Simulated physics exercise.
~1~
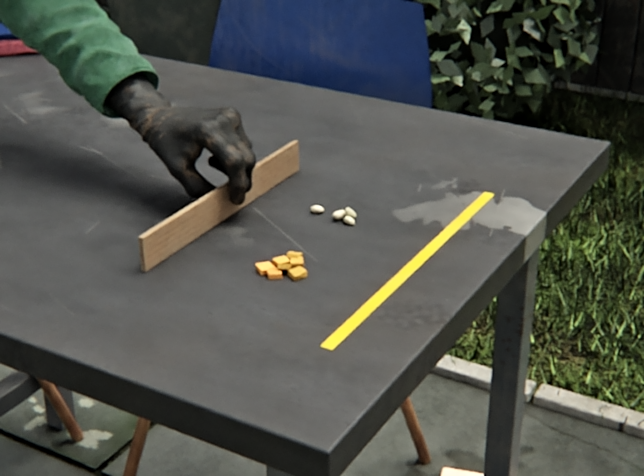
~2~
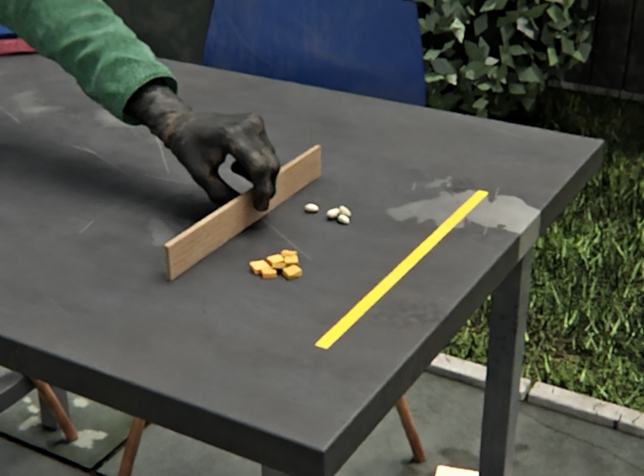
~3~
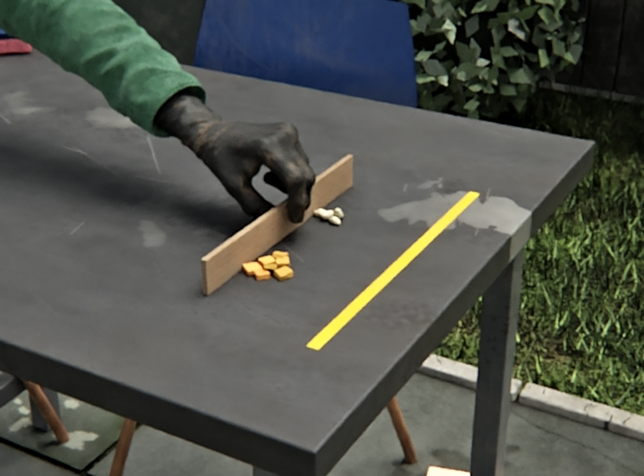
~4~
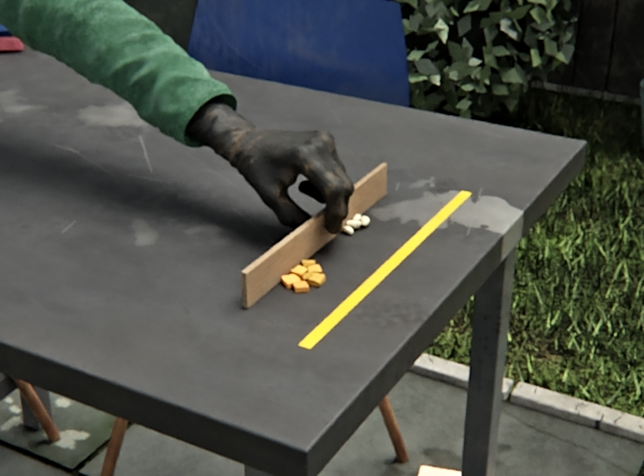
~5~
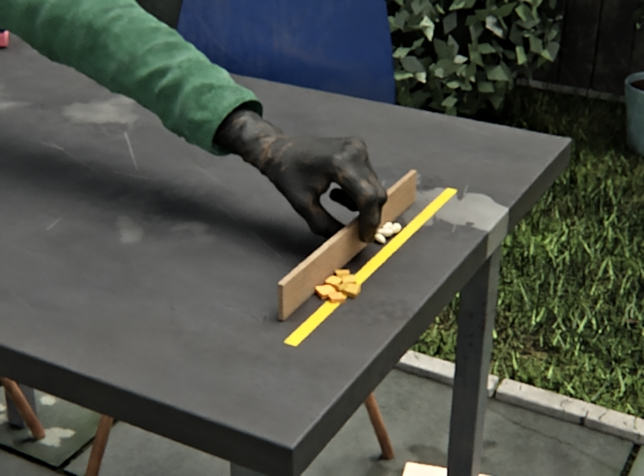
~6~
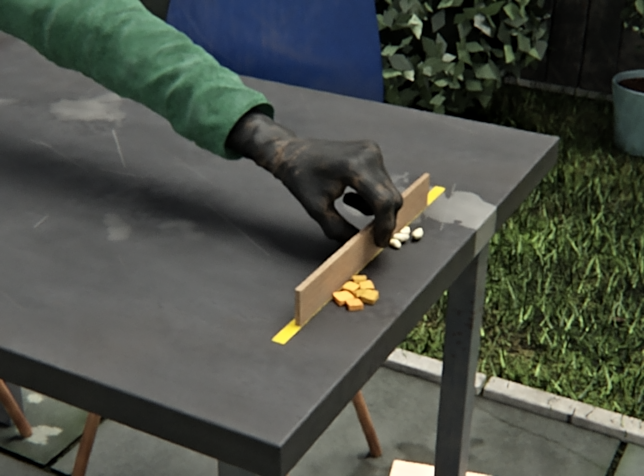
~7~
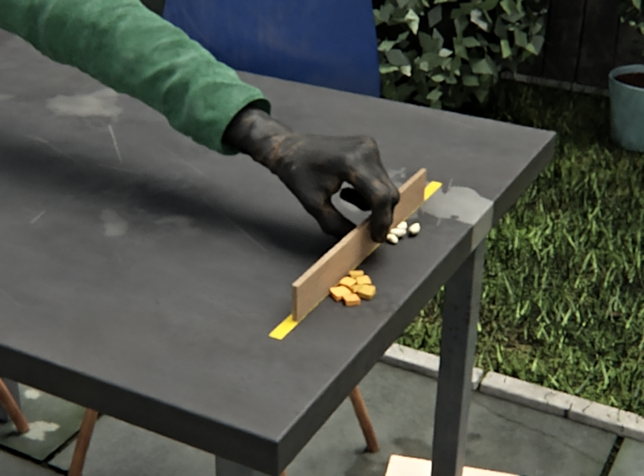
A gloved hand slides a wooden strip rightward, pushing two small piles past yellow tape.
